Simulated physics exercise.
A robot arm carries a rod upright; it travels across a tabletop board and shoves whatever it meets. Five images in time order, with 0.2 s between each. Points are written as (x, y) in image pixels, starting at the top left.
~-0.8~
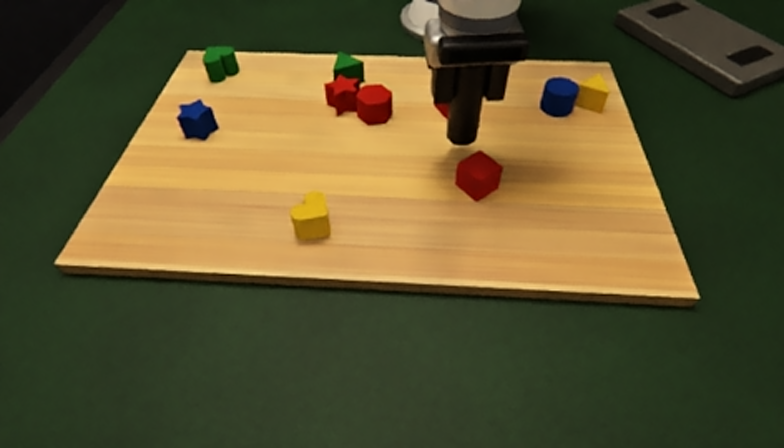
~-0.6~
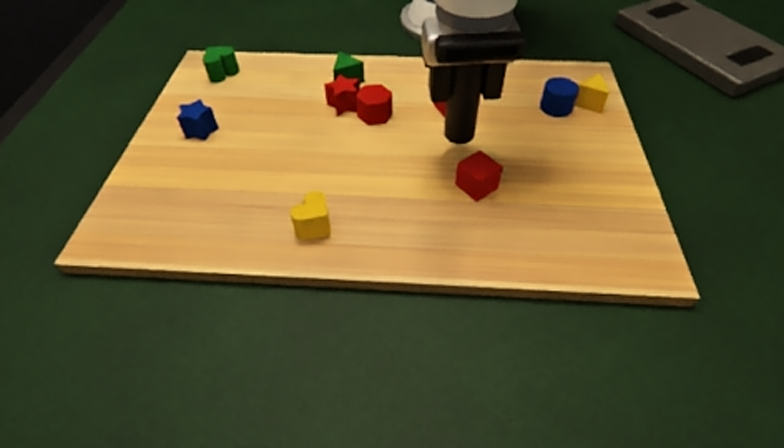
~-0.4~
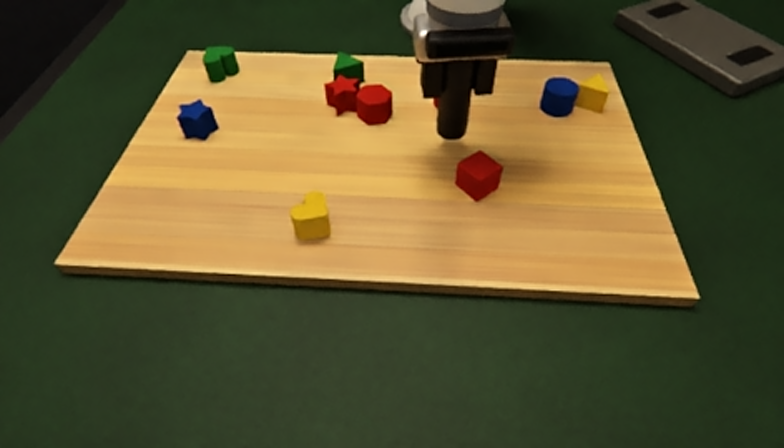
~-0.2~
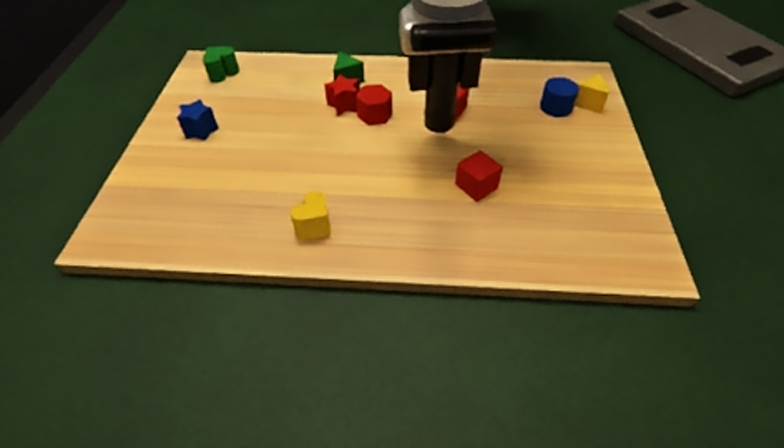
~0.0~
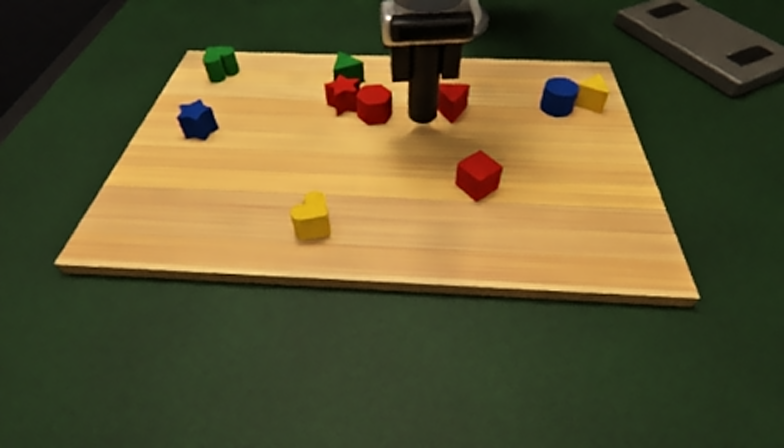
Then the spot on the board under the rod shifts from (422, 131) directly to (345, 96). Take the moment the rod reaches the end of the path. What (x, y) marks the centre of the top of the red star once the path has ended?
It should be at (286, 73) by then.
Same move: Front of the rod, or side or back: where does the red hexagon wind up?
It remains before the rod.
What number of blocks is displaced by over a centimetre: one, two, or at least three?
Displaced: Two.
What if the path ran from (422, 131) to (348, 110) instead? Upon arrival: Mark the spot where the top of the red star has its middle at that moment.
By then it is at (303, 69).
What follows on the original path. One third of the way, rod at (394, 103); red star at (338, 83), turned 15° clockwise; red hexagon at (365, 92).
Two thirds of the way, rod at (368, 91); red star at (312, 77), turned 25° clockwise; red hexagon at (337, 84), turned 30° anticlockwise.
At the end, rod at (343, 80); red star at (286, 73), turned 15° clockwise; green triangular block not moved; red hexagon at (313, 77), turned 40° anticlockwise.
